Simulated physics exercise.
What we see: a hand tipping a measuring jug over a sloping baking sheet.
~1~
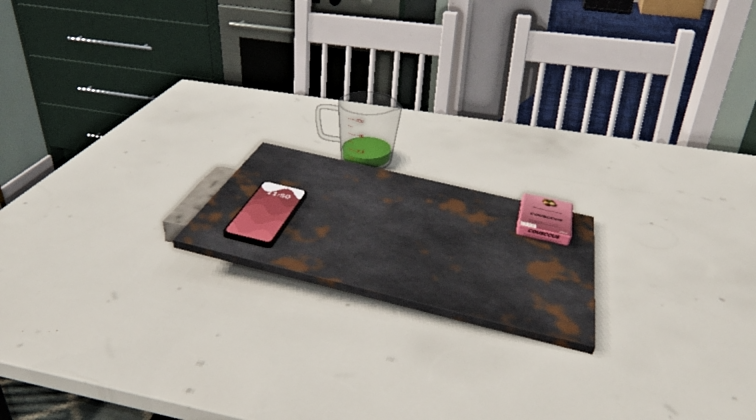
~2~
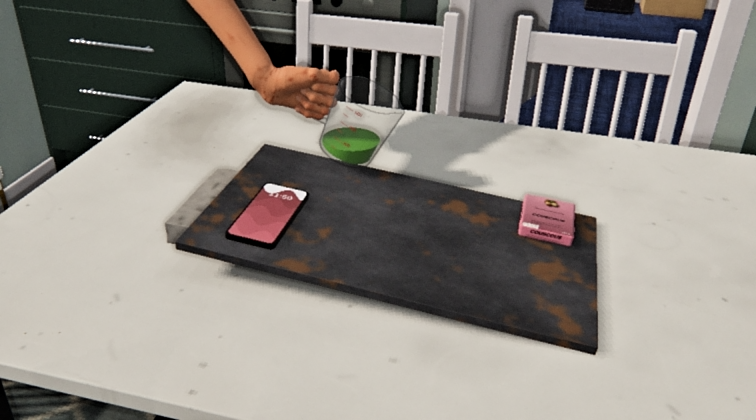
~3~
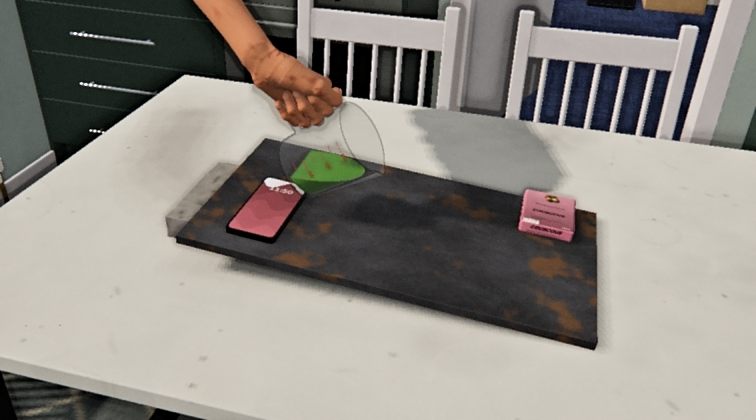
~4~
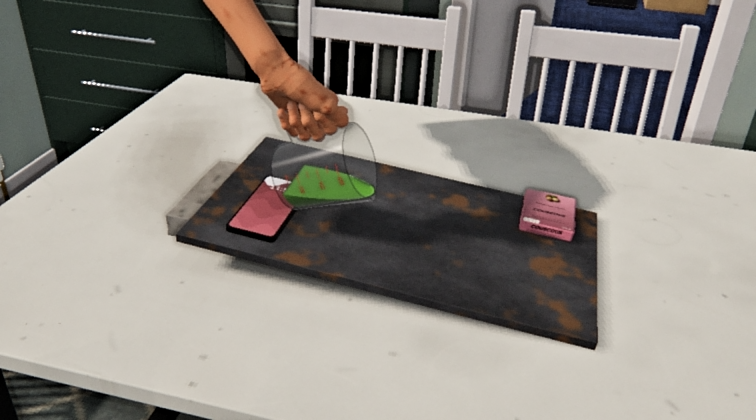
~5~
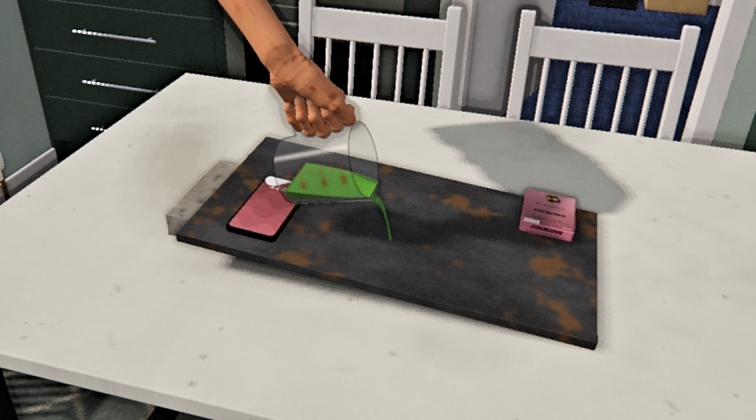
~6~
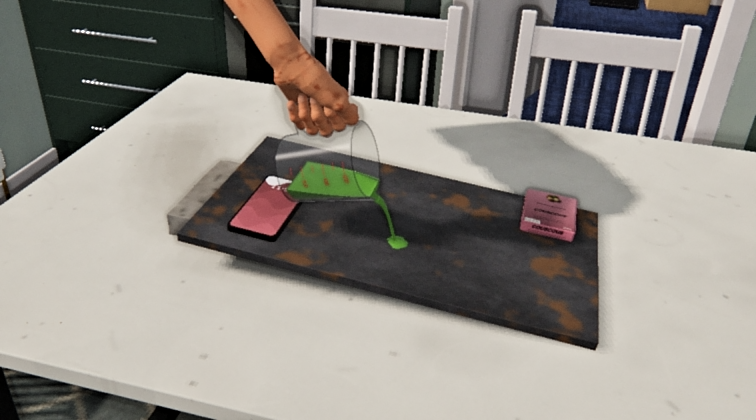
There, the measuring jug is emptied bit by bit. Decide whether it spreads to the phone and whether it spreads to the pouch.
On the left the phone - it does not get there. On the right the pouch - it does not get there.
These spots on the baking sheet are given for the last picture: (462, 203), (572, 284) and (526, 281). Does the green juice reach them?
Checking each in turn gives out of the spill, in the spill and in the spill.
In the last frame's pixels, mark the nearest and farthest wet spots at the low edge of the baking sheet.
From (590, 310) to (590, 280).
Shortly, it runs down to the right; the phone is still dry; the pouch is still dry.
Then, it runs down to the right and off the end; the phone is still dry; the pouch is still dry.
At the finish, it runs down to the right and off the end; the phone is still dry; the pouch is still dry.
